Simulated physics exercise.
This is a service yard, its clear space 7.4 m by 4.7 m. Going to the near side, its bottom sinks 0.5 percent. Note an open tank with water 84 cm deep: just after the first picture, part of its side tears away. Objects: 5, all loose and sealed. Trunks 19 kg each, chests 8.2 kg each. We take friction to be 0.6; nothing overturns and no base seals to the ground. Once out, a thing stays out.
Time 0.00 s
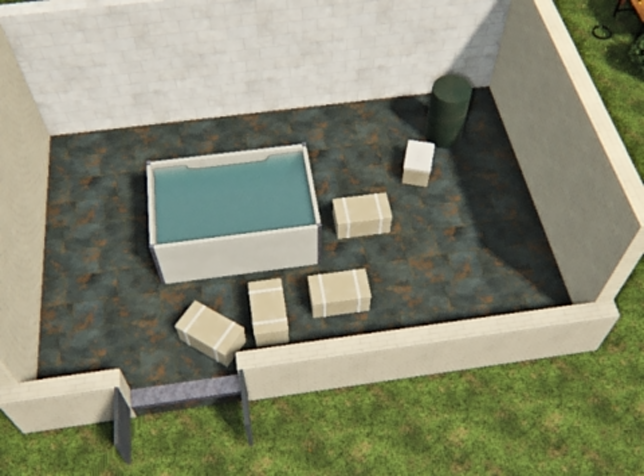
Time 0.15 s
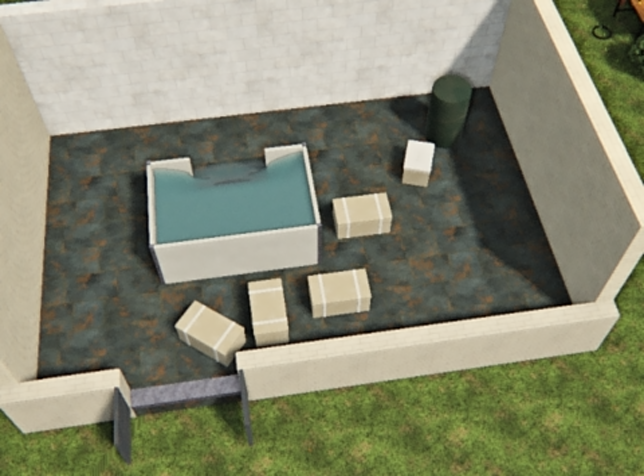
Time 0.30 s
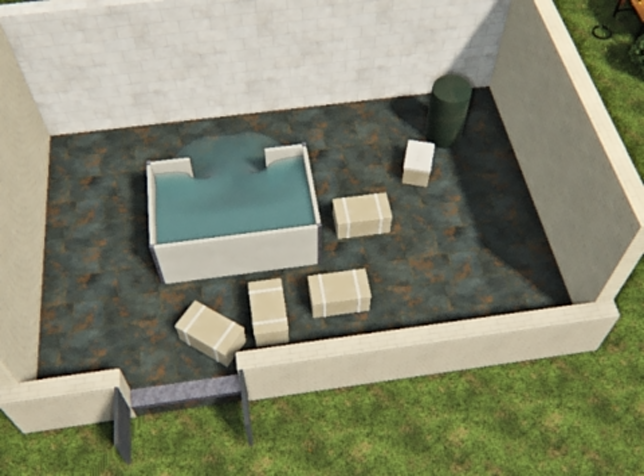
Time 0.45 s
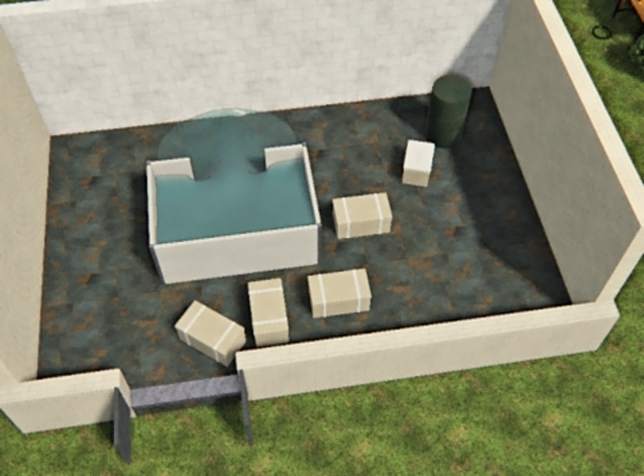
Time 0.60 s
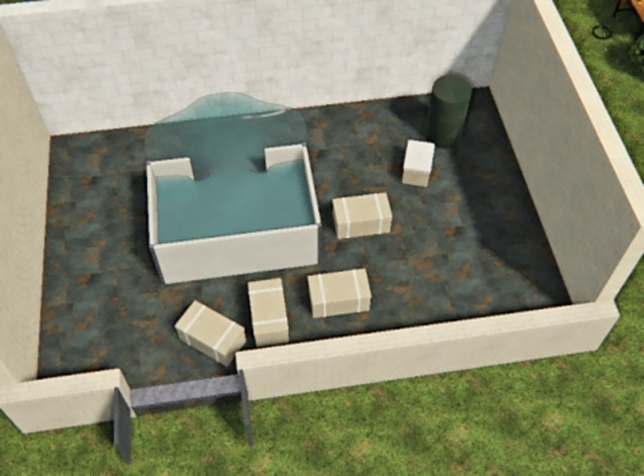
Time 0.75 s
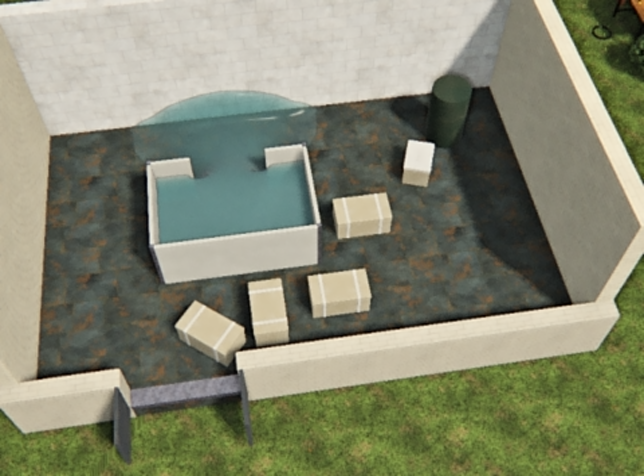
Walled yard with a white open tank, its far side breaking open and water spreading toward the back wall, boxes staying still.
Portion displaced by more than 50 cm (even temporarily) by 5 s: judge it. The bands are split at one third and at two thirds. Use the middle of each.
Bottom band.
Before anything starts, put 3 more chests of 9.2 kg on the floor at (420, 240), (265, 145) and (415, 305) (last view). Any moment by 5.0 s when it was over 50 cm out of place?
Within it, beyond it, within it.
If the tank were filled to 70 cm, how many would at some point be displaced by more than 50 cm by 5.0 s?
In that case the number is 1.
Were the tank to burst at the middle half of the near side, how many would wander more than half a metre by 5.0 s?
Count: 3.
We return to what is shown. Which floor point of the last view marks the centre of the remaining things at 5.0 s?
Roughly at (333, 298).
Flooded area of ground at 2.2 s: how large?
Near 16 m2 in all.
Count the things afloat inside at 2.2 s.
The number is 0.
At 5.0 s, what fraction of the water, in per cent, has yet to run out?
About 96 in a hundred parts of the water.
After 1.1 s 0 of 5 are over 50 cm from their spots; 0 afloat.
After 2.2 s 0 of 5 are over 50 cm from their spots; 0 afloat.
After 3.5 s 1 of 5 are over 50 cm from their spots; 0 afloat.
After 5.0 s 1 of 5 are over 50 cm from their spots, and 1 have been at some point; 1 afloat.
